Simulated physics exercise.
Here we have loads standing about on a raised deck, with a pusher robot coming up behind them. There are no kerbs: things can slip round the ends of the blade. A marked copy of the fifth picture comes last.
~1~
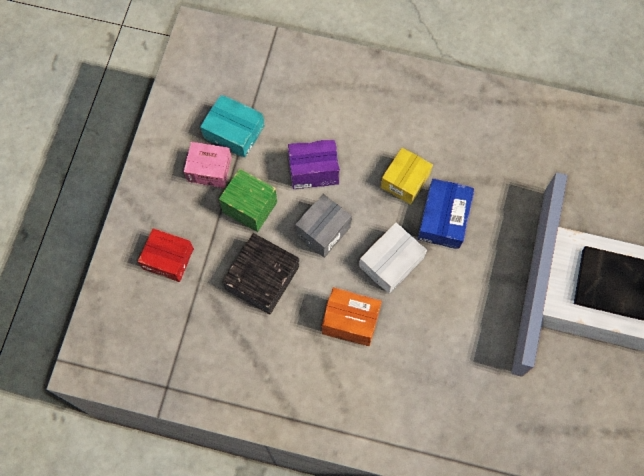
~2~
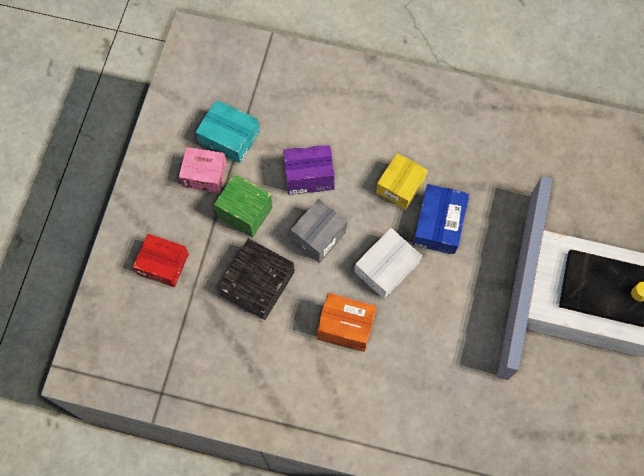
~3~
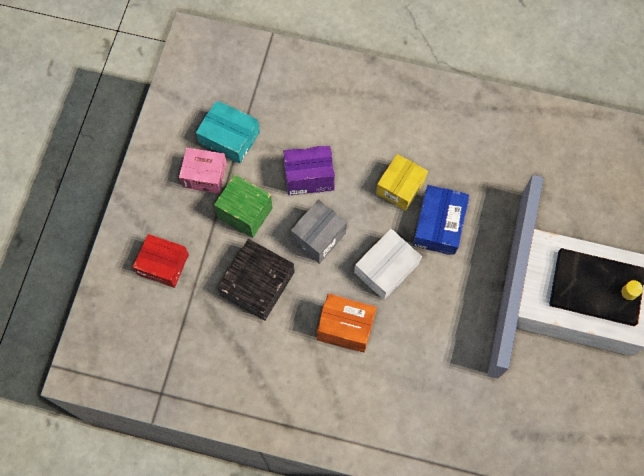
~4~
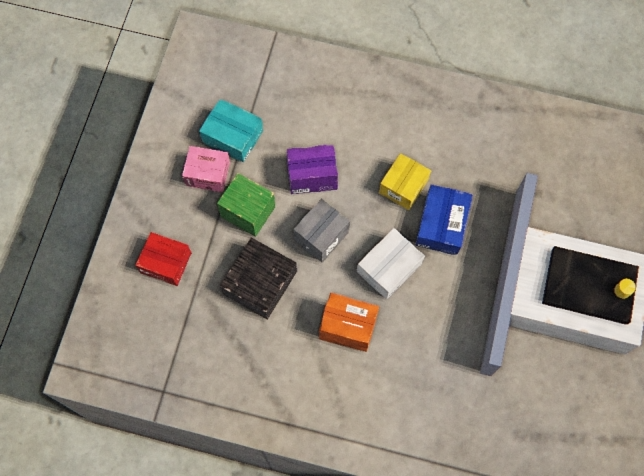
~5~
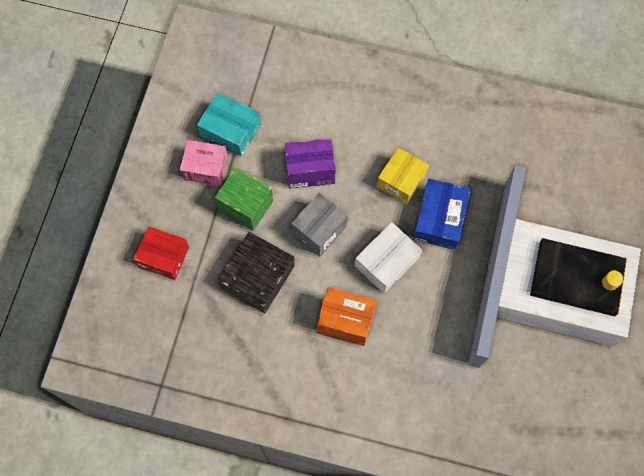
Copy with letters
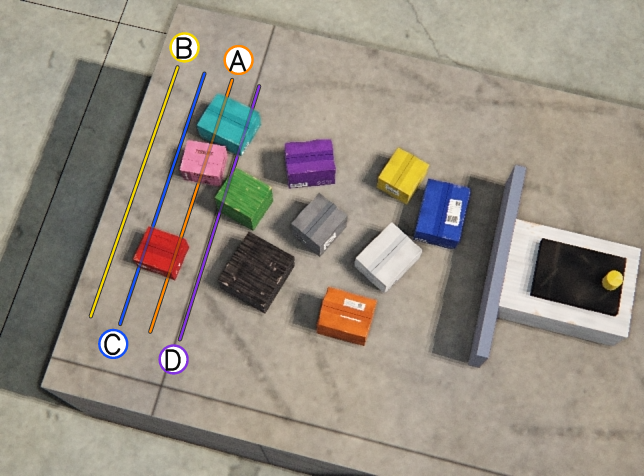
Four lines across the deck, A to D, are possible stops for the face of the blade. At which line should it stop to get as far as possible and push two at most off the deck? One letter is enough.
D is the last line within the limit.
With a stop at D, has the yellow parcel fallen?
No.
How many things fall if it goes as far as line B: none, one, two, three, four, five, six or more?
Six or more.
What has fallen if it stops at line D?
The red box.
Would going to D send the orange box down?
No.
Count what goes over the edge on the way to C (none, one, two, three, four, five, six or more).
Six or more.
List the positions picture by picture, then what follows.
The first picture shows red box (166, 255); purple box (314, 165); black crate (262, 274).
The second picture shows robot (601, 286); white box (387, 264).
The third picture shows robot (591, 285); orange box (346, 323).
The fourth picture shows robot (584, 283); blue parcel (444, 220).
The fifth picture shows robot (572, 275); grey parcel (320, 225); pink box (204, 164); red box (162, 253).
On the copy, A at (193, 200); B at (136, 186); C at (164, 193); D at (221, 207).
On D. First, robot (469, 250); yellow parcel (356, 155); blue parcel (380, 199).
Then, robot (368, 225); pink box (183, 153); red box (158, 252).
Finally, robot (289, 206); red box over the edge; turquoise box (153, 82); one fallen.
By contrast, A drops three; B drops eight; C drops seven.
